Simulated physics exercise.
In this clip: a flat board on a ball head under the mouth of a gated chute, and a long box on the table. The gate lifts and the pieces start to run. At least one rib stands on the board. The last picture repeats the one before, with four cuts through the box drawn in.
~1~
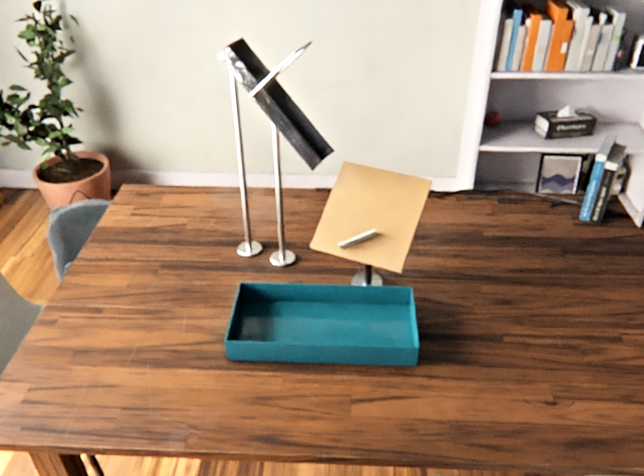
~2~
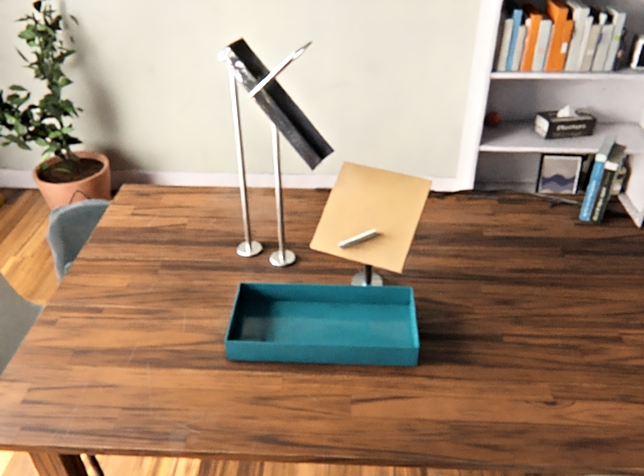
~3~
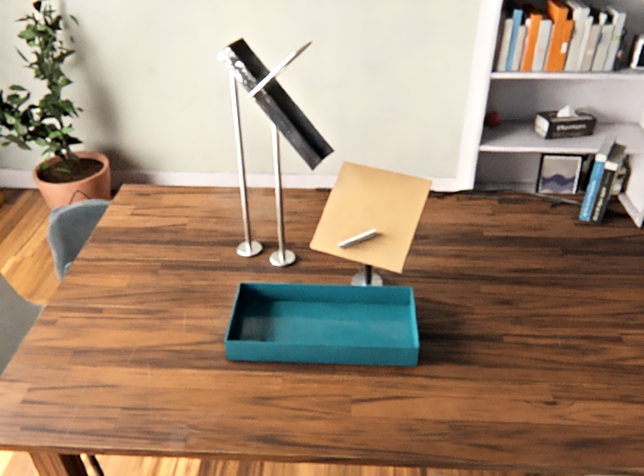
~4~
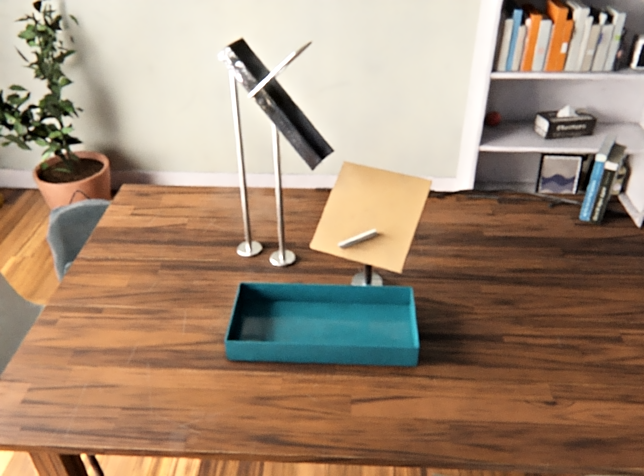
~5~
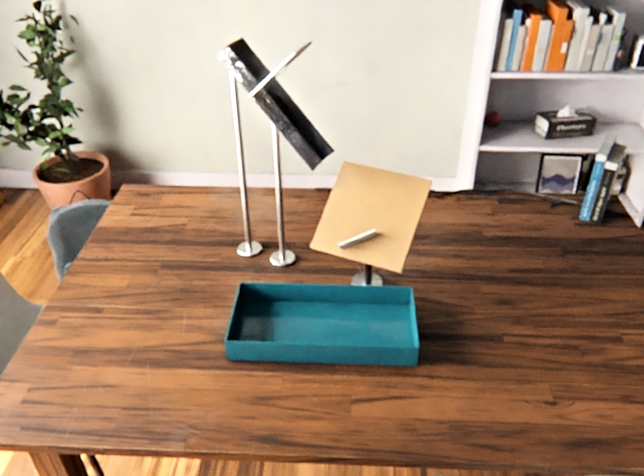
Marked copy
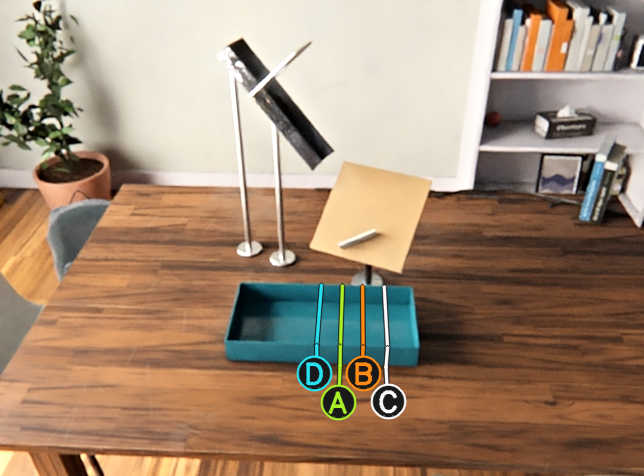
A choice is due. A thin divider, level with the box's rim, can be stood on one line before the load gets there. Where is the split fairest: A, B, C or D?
D is best.
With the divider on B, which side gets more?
The left side.
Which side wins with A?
More lands on the left.
On the marked copy, line A crosses the front rim at (340, 345); line B crosses the front rim at (363, 346); line C crosses the front rim at (387, 346); line D crosses the front rim at (316, 344).
With A, of what is caught, most on the left of the divider, about a quarter on the right.
With B, of what is caught, most on the left of the divider, about a quarter on the right.
With C, of what is caught, most on the left of the divider, a small part on the right.
With D, of what is caught, about half on the left of the divider, about half on the right.
